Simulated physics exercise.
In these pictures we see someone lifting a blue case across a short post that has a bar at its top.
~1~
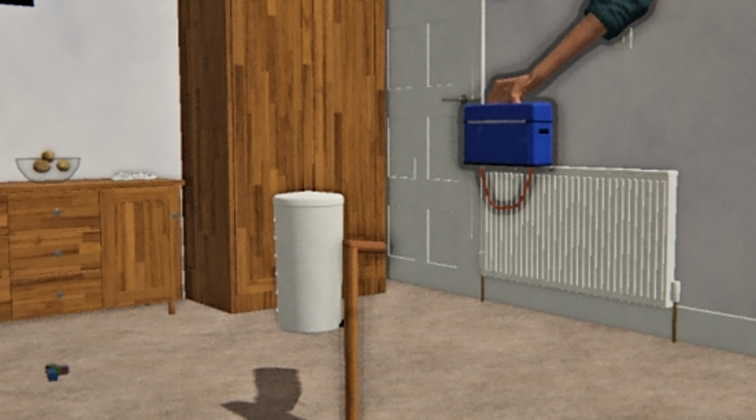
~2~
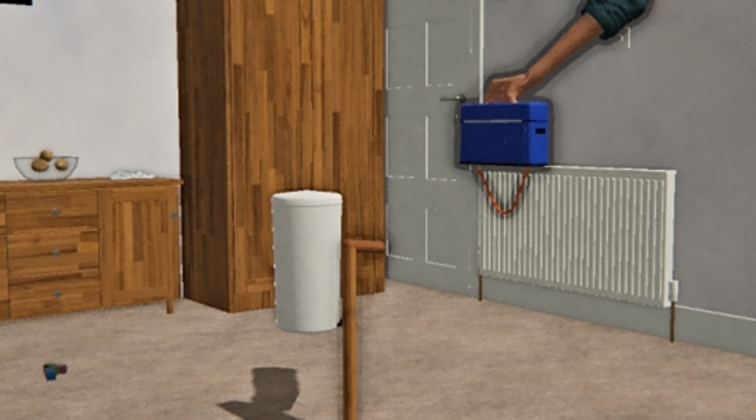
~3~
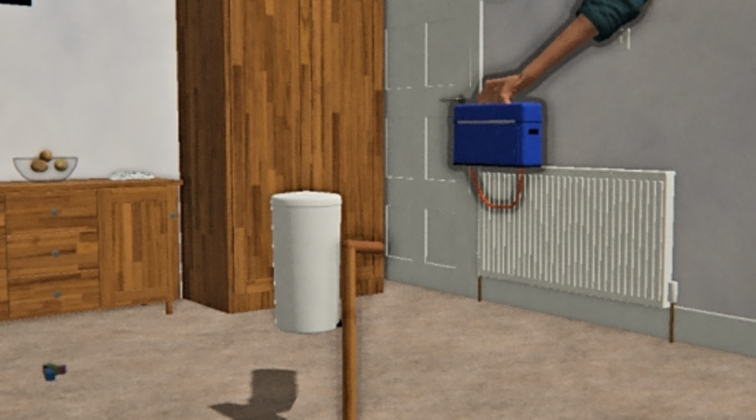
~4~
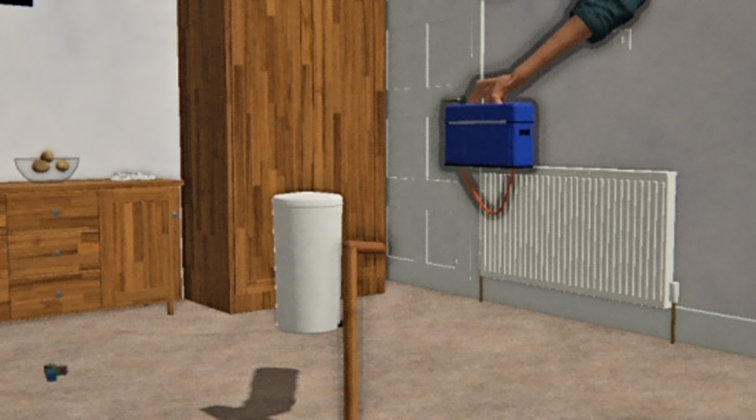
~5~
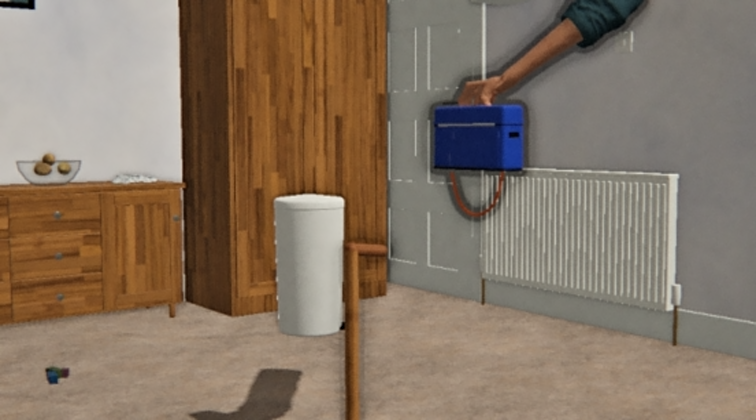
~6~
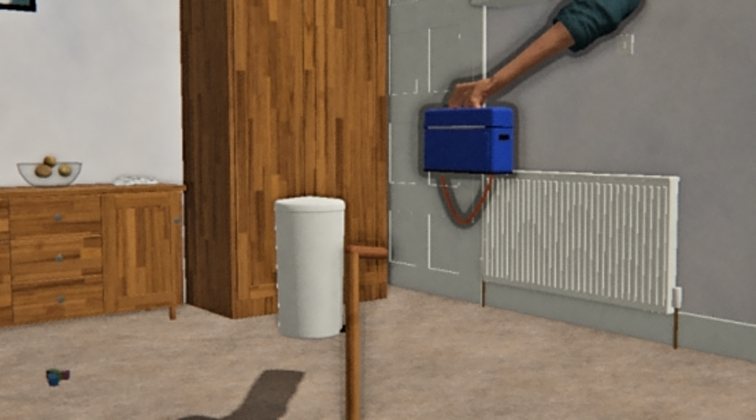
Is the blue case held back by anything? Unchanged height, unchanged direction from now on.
No.
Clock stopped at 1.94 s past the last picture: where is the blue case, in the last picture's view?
At (259, 142) by that time.
Then, 1.02 s after the last picture, case over the post near (366, 141).
Then, 1.94 s after the last picture, case past the post near (259, 142).
At rest, case past the post near (213, 142). The blue case comes away clean.
